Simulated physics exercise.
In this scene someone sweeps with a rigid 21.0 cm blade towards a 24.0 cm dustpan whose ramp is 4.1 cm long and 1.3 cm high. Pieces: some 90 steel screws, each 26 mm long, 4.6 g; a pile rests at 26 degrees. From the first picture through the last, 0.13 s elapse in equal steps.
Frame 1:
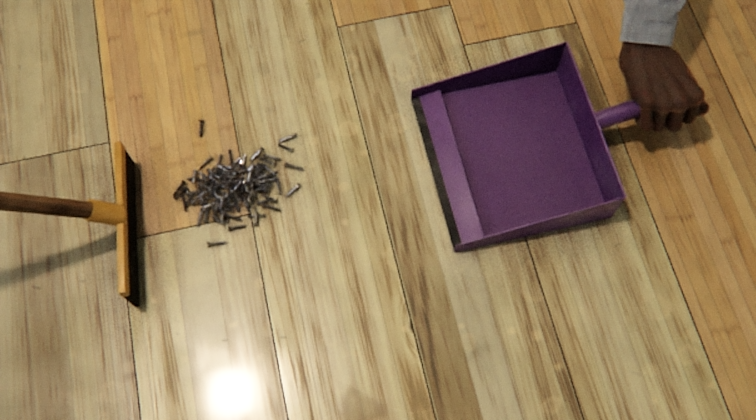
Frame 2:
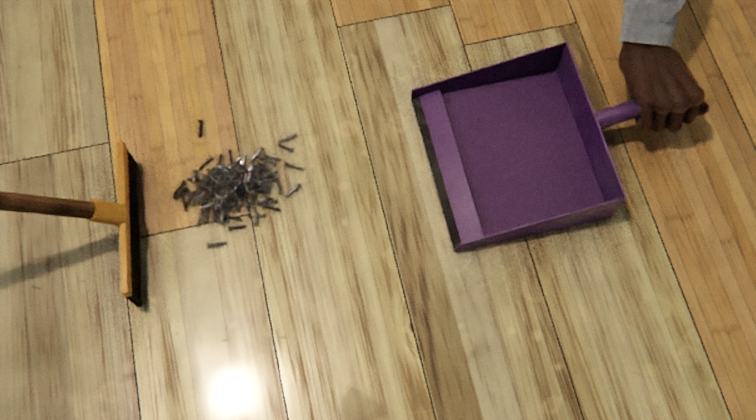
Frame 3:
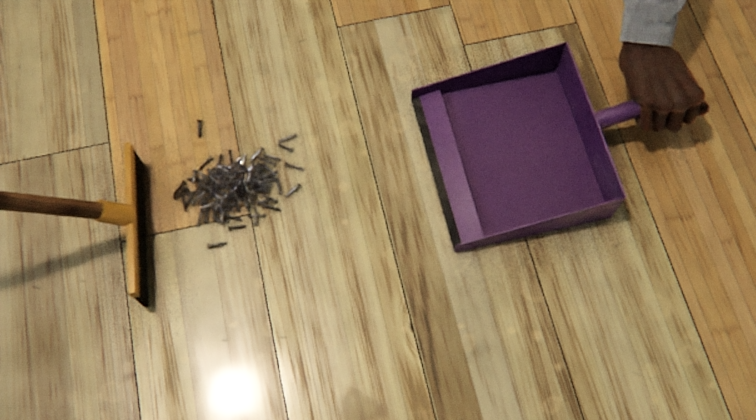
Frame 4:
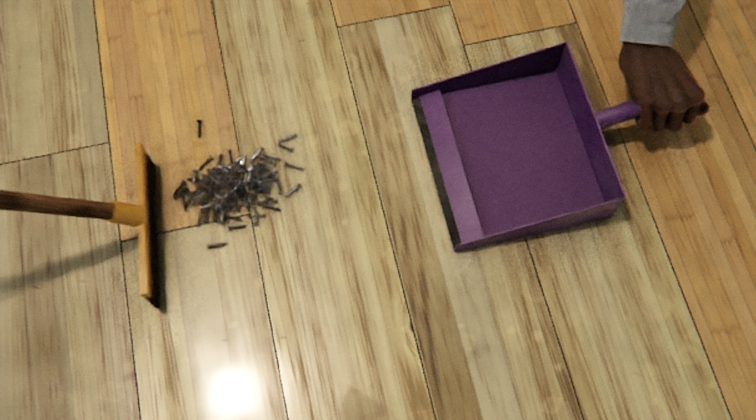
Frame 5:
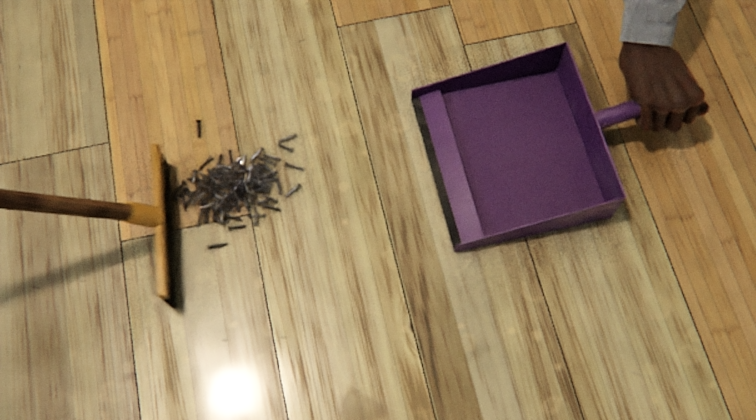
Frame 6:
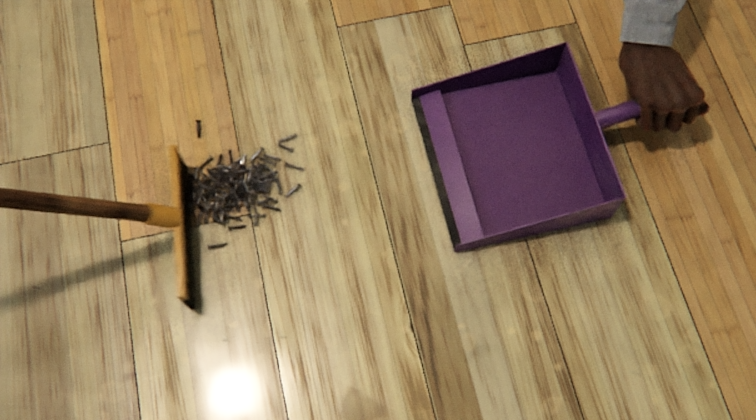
On a wooden floor, a broom blade sliding right to the edge of a screw pile while a hand holds a purple dustpan still.
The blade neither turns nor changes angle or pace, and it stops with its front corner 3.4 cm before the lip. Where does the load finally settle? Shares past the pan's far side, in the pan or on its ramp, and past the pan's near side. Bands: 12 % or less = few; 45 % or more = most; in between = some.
Shares - far side: Few; pan: Some; near side: Few.
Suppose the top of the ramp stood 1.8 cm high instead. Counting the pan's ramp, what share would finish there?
It would be roughly 20 percent.
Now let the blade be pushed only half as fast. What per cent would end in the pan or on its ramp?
I'd put it at close to 5 per cent.
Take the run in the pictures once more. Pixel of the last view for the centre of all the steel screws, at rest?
Resting centre estimate: Around (427, 184).
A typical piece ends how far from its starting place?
It works out to some 26 cm.
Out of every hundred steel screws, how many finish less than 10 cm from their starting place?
Around 15 per cent, give or take.
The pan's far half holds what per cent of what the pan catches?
I'd put it at around 30 per cent.
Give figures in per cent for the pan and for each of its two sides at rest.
Far side - 5; pan - 20; near side - 5.
Then, 0.17 s after the last picture, middle of the blade 19 cm from the lip; 0 % over the lip, far side 5 %, near side 0 %.
Then, 0.29 s after the last picture, middle of the blade 9 cm from the lip; 0 % over the lip, far side 5 %, near side 0 %.
Then, 0.54 s after the last picture, middle of the blade 4 cm from the lip; 25 % over the lip, far side 5 %, near side 5 %.
In the end, far side 5 %, pan 20 %, near side 5 %, in front of the lip or behind the blade 70 %.
